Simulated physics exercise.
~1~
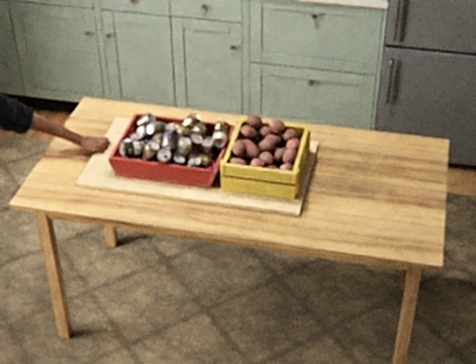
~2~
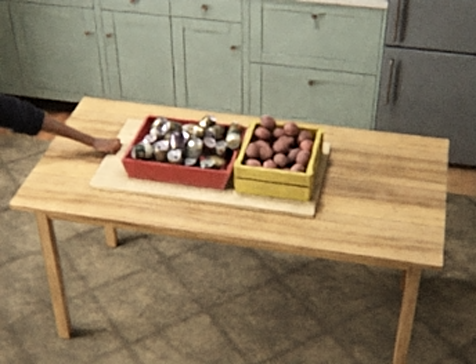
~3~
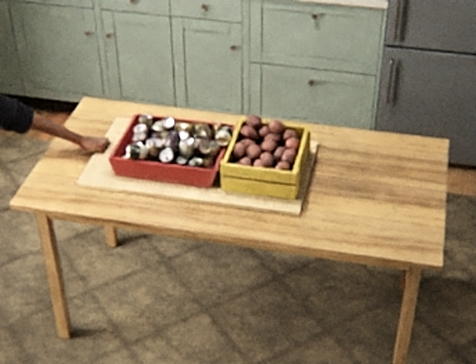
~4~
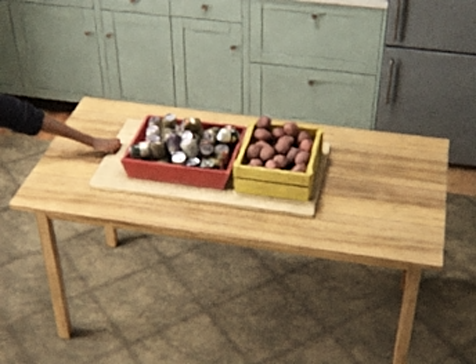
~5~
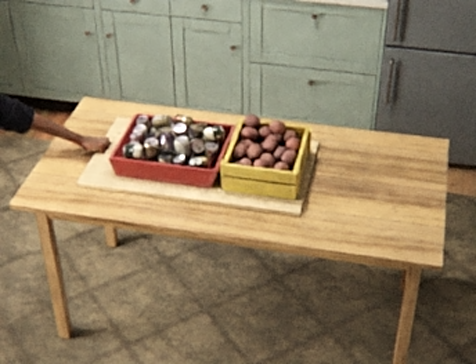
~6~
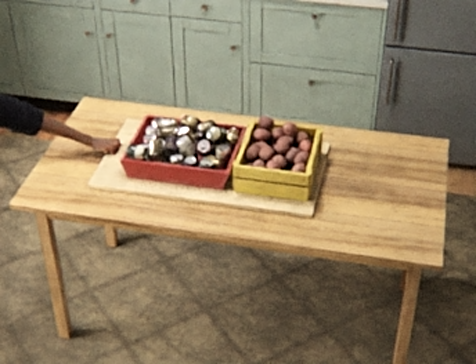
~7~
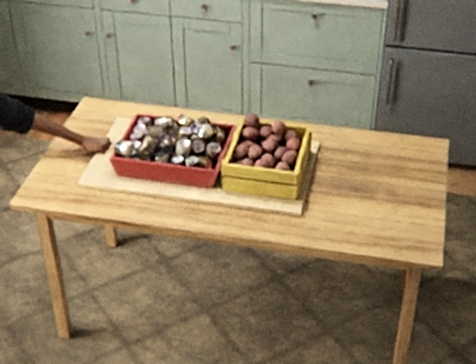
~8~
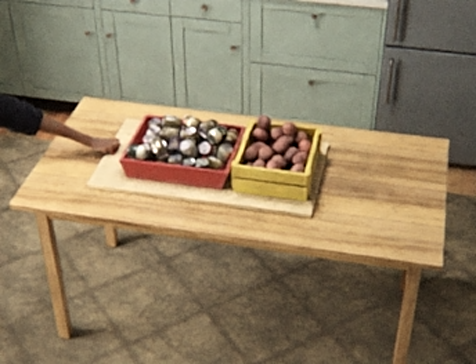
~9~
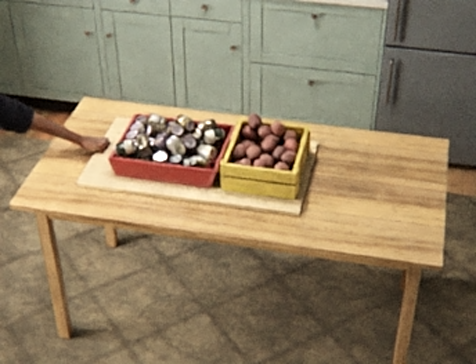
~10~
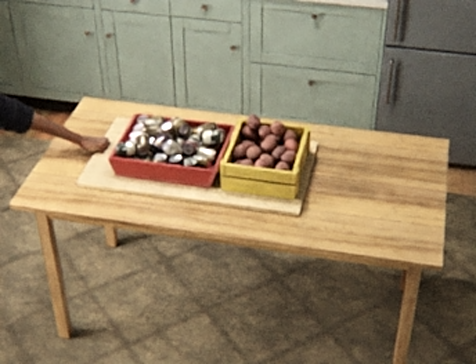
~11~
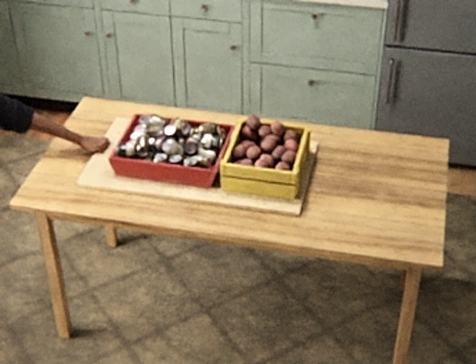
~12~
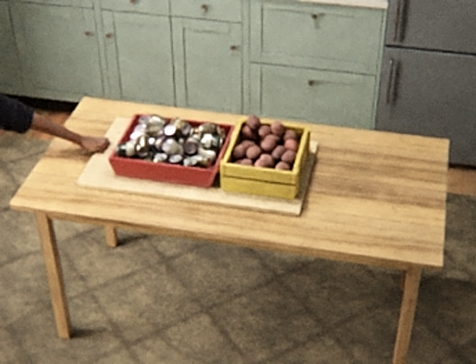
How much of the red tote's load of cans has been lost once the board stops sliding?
Fewer than one in six of the cans leave the red tote. In fact none spill, and they all sit inside it at the end.
